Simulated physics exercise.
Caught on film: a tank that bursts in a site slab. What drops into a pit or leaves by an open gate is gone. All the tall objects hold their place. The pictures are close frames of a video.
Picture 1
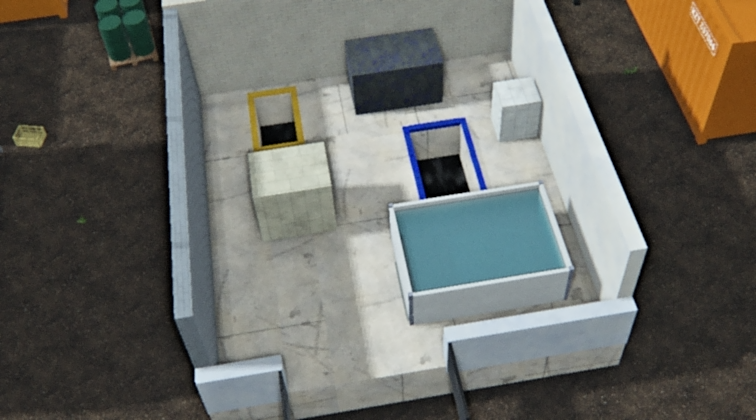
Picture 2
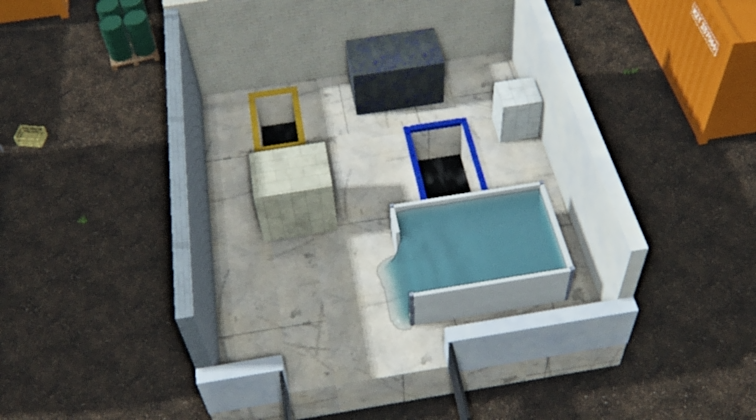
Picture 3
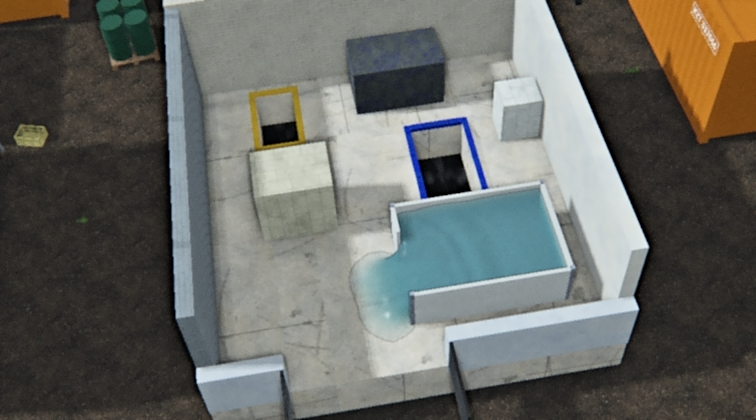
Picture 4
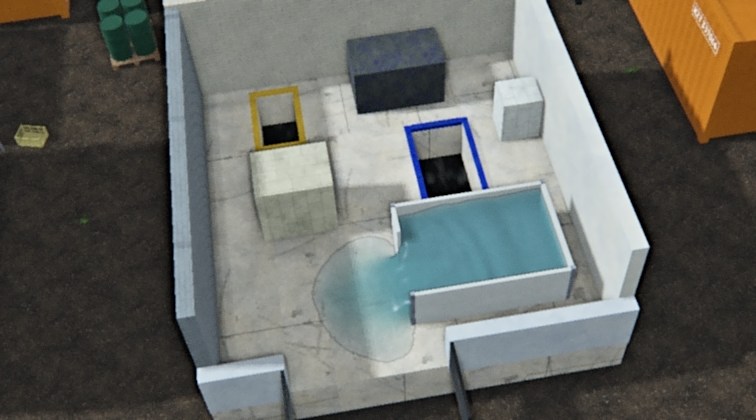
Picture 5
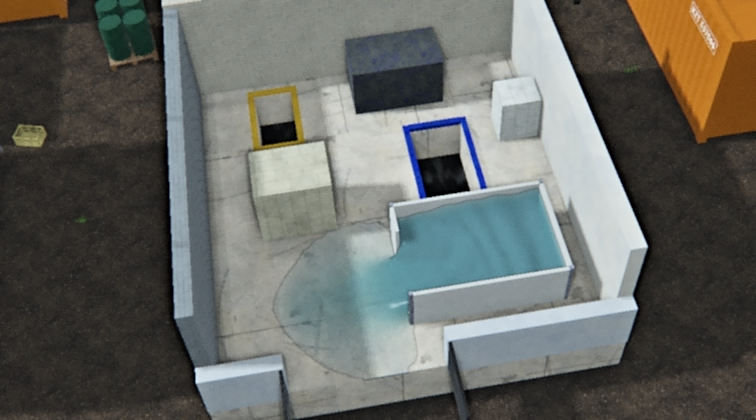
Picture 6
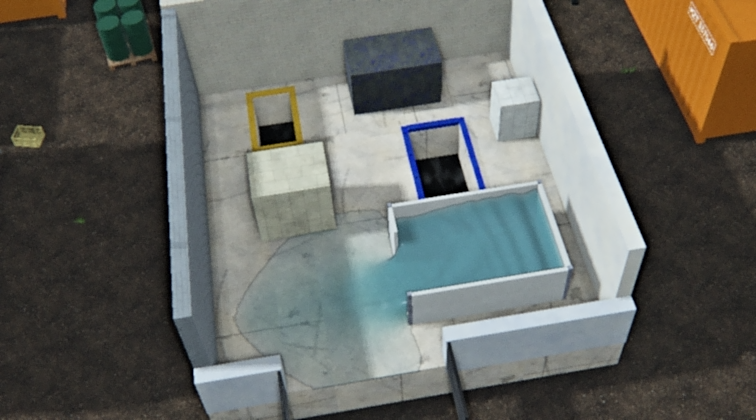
Seen from high above, a walled pale concrete slab sits on dark ground, with an open white tank of blue-green water at its lower right. Behind it are a blue-rimmed pit, a yellow-rimmed pit, a pale block, a dark grey block and a smaller white one, with an orange container outside. The tank's left end opens and water pours out, fanning leftward and toward the front wall in a thinning sheet.
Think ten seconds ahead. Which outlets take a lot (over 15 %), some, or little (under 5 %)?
In the end: The gate takes over 15 %; the yellow pit takes over 15 %; the blue pit takes under 5 %.
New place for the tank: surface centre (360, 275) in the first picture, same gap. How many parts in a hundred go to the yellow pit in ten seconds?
In per cent: Yellow 35.
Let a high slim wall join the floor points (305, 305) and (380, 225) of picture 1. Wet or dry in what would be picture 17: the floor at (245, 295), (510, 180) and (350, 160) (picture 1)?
As listed: Wet, dry, no water.
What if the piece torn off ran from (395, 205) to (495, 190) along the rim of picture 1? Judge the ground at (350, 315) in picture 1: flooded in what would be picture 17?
Answer: Clear.
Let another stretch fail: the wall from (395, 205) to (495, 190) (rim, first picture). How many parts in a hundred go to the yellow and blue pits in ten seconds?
In per cent: Yellow 25, blue 45.
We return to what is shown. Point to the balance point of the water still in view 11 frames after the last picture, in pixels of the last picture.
Close to (379, 283).
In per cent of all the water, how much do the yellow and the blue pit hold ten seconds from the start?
Roughly 22 per cent, then 0 per cent.
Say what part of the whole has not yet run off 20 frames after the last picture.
Near 86 in a hundred.
A moment on, water covers 30 % of the floor; the gate 2 %, the yellow pit 0 %, the blue pit 0 %.
Next, water covers 35 % of the floor; the gate 7 %, the yellow pit 0 %, the blue pit 0 %.
Then, water covers 45 % of the floor; the gate 13 %, the yellow pit 2 %, the blue pit 0 %.
Later, water covers 55 % of the floor; the gate 23 %, the yellow pit 11 %, the blue pit 0 %.
In the end, water covers 75 % of the floor; the gate 32 %, the yellow pit 22 %, the blue pit 0 %.
